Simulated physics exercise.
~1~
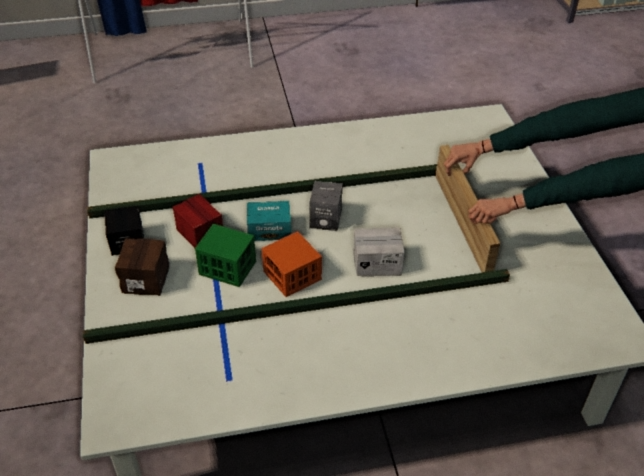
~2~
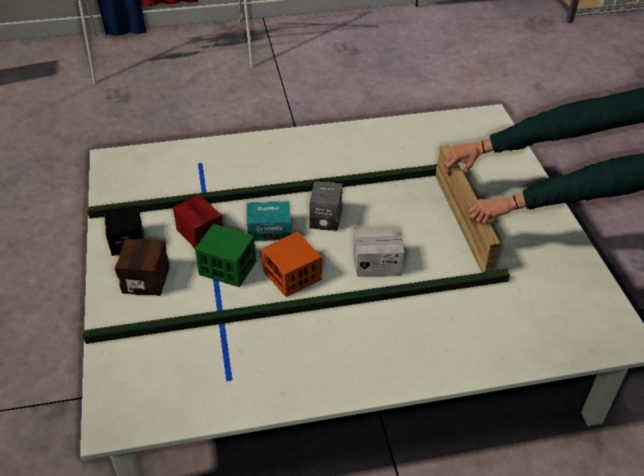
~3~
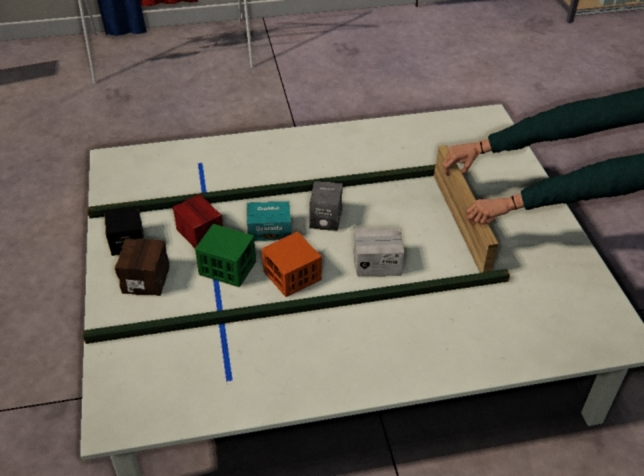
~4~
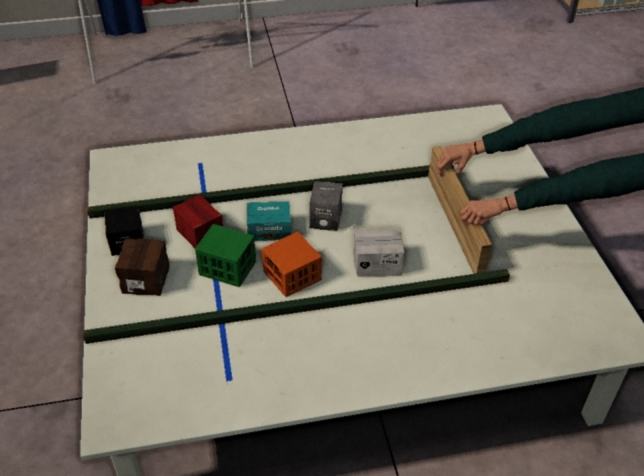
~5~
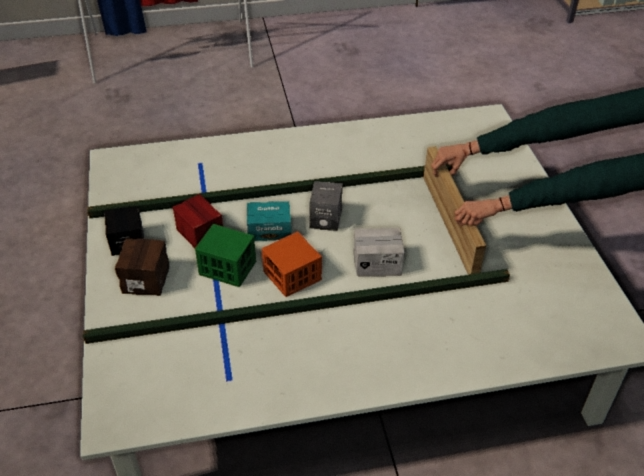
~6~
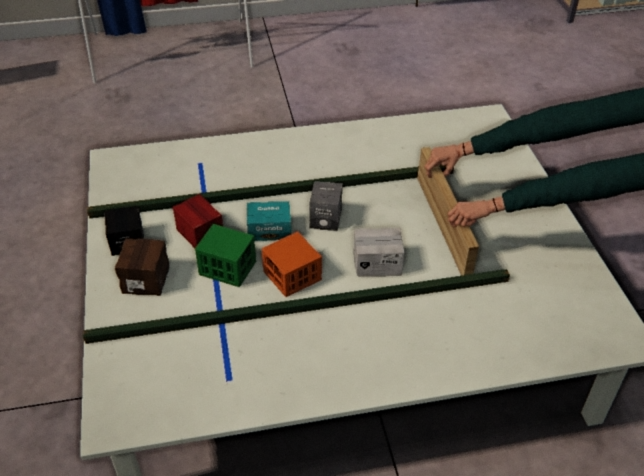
Two hands slide a wooden plank slightly left toward eight still boxes on a table.
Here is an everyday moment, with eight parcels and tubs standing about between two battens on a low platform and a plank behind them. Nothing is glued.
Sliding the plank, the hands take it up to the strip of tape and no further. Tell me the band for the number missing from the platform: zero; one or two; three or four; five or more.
That band is one or two.
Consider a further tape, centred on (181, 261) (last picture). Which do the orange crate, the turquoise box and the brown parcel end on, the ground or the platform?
Result - orange crate: Remains in place; turquoise box: Remains in place; brown parcel: Drops.
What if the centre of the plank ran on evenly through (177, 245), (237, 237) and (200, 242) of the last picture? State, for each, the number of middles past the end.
Going through the three places, I get 4, 1 and 2.
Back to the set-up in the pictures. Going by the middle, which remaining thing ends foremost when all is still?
That's the green crate.
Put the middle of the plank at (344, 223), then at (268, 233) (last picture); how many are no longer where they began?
First 3, after that 7.
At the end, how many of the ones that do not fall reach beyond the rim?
It totals 1.
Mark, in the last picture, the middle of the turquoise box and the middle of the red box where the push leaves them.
In the last picture the turquoise box sits around (158, 237) and the red box around (118, 229).
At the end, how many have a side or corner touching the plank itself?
Number: 2.
A little later, none off yet; black box at rest near (125, 231); brown parcel at rest near (143, 267); red box at rest near (199, 223).
When it is over, the number that fall off is one or two; down, brown parcel and black box.
